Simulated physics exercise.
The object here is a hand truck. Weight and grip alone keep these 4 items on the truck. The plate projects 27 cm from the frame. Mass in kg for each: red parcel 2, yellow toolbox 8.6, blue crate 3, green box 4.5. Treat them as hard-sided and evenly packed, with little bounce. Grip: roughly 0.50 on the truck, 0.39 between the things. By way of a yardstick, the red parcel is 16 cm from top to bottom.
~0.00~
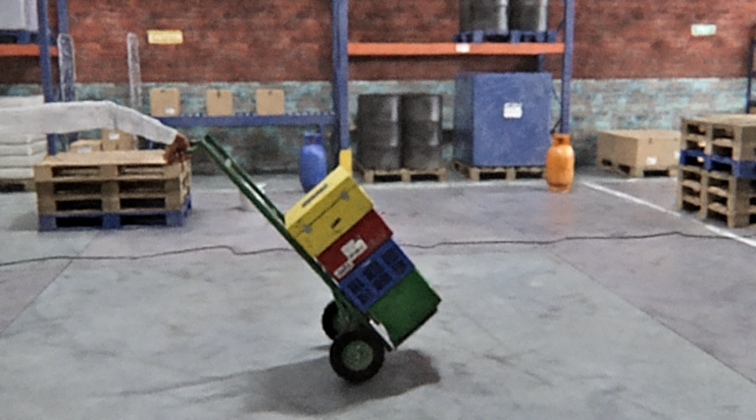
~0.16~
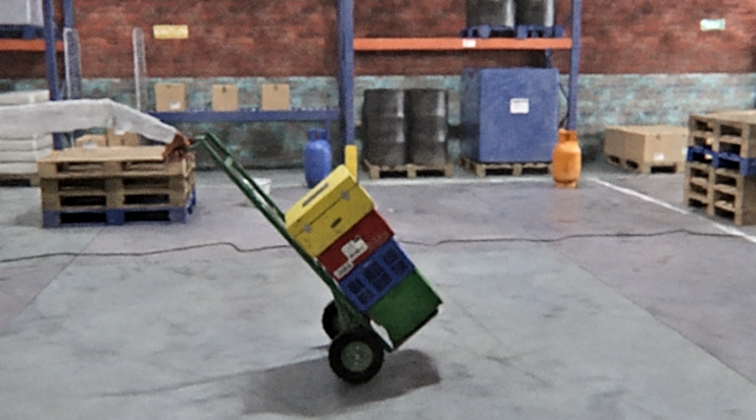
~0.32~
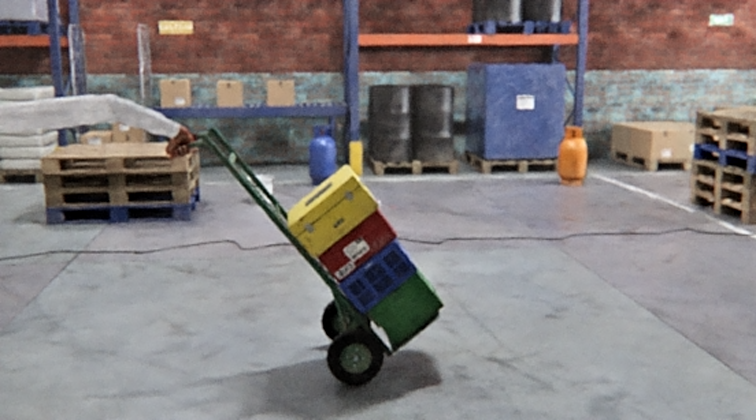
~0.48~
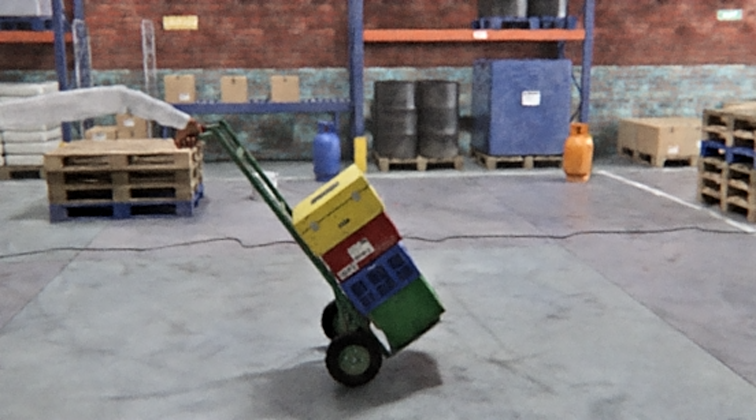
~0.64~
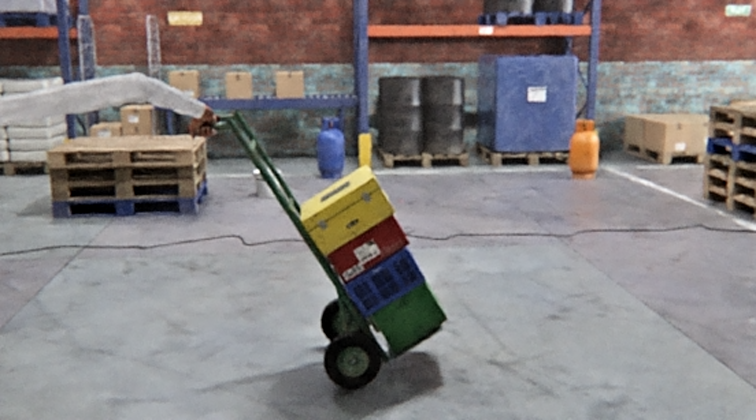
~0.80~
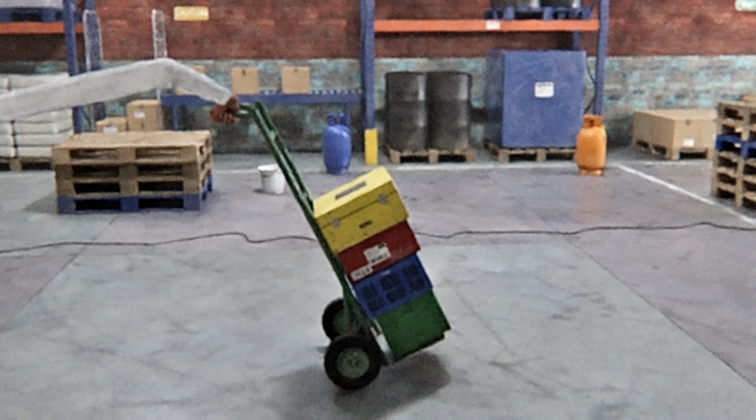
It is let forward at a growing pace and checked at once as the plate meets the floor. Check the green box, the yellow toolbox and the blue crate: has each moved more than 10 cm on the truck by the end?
Green box - no; yellow toolbox - no; blue crate - no.
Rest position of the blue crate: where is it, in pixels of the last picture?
In the end it sits at around (414, 297).
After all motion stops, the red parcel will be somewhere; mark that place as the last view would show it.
It settles somewhere near (417, 262).
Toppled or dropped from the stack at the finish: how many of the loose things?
In total, 0.
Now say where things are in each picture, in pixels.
The first picture shows leaning back 40°; green box (399, 295); yellow toolbox (328, 210); blue crate (372, 266).
The second picture shows leaning back 40°; red parcel (352, 238).
The third picture shows leaning back 38°; red parcel (354, 238).
The fourth picture shows leaning back 35°; red parcel (359, 239).
The fifth picture shows leaning back 31°; red parcel (365, 240).
The sixth picture shows leaning back 26°; green box (409, 311); yellow toolbox (360, 208); blue crate (389, 275).
Around 1.10 s, leaning back 12°.
Around 1.40 s, truck upright; yellow toolbox shifted 3 cm near (425, 224); blue crate shifted 2 cm near (417, 296); red parcel shifted 2 cm.
Around 1.80 s, truck upright; yellow toolbox shifted 2 cm near (421, 225).
Finally (2.2 s), all 4 still in place (within 10 cm). In the last view, green box near (415, 338), yellow toolbox near (418, 225).
